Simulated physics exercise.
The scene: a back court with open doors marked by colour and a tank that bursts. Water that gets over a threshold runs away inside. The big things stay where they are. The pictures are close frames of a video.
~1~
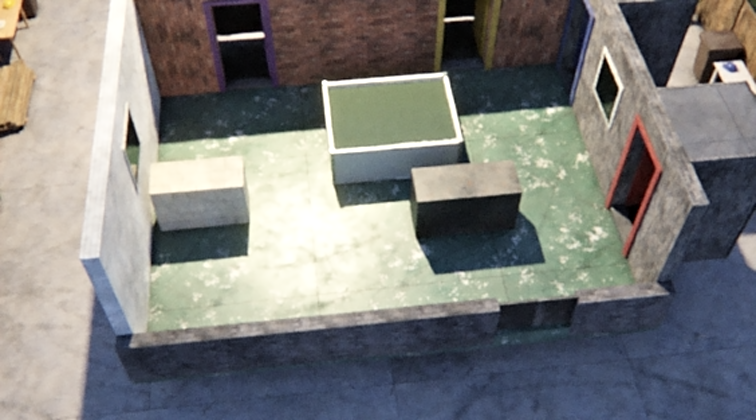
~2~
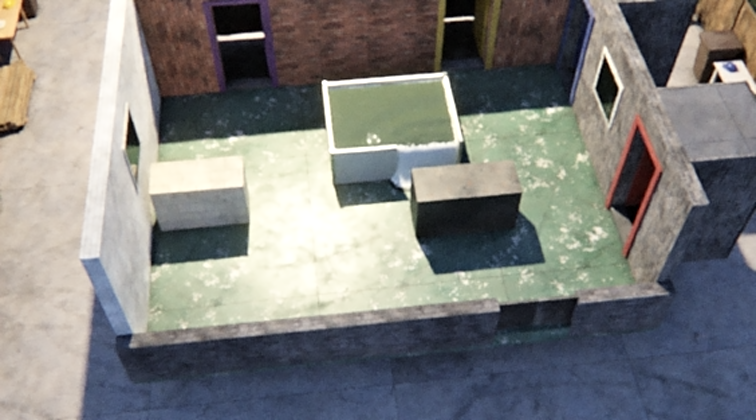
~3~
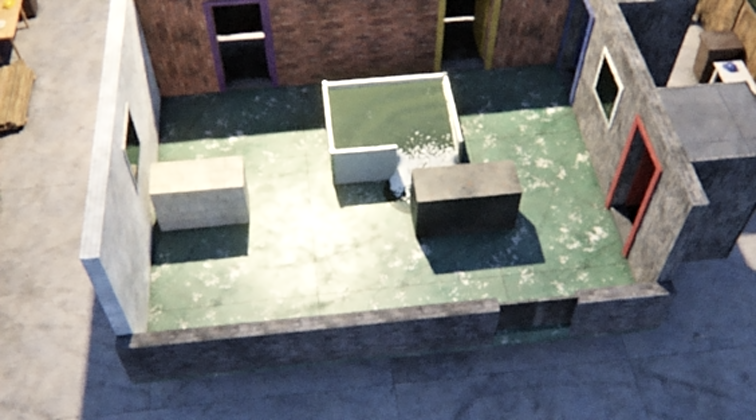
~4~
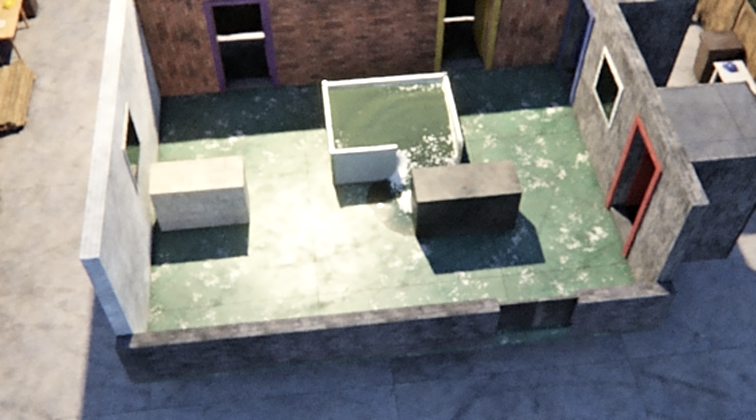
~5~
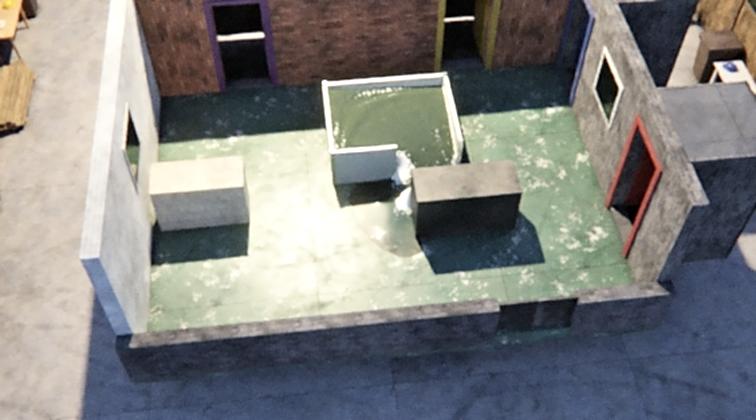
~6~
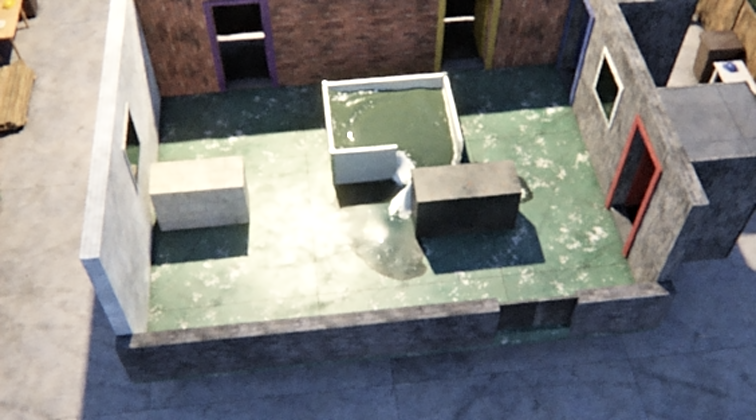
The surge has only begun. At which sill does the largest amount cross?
The blue doorway takes the most.
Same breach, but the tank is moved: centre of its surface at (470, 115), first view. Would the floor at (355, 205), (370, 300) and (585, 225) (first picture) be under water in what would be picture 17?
In turn: Awash, free of water, flooded.
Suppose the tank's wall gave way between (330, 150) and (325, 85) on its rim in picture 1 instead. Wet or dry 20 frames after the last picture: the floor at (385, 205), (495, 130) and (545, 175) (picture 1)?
In that order: Free of water, free of water, clear.
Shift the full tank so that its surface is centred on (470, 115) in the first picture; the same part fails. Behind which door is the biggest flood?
That is the red door.
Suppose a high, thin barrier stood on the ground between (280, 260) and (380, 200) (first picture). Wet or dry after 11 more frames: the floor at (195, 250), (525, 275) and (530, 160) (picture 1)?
In turn: Not flooded, not flooded, awash.
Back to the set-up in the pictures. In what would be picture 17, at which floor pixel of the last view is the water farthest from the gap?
Around (170, 356).
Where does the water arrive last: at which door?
I say the door marked purple.
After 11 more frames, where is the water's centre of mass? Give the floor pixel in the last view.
Roughly at (418, 170).
A moment on, water covers 30 % of the floor; blue door not reached, yellow door not reached, purple door not reached, red door not reached.
Next, water covers 45 % of the floor; blue door wet at the sill, nothing in, yellow door not reached, purple door not reached, red door wet at the sill, nothing in.
Then, water covers 65 % of the floor; blue door a trickle in, yellow door wet at the sill, nothing in, purple door not reached, red door a trickle in.
Later, water covers 90 % of the floor; blue door some in, yellow door wet at the sill, nothing in, purple door wet at the sill, nothing in, red door a trickle in.
In the end, water covers 95 % of the floor; blue door some in, yellow door wet at the sill, nothing in, purple door a trickle in, red door a trickle in; the blue door has let in the most.
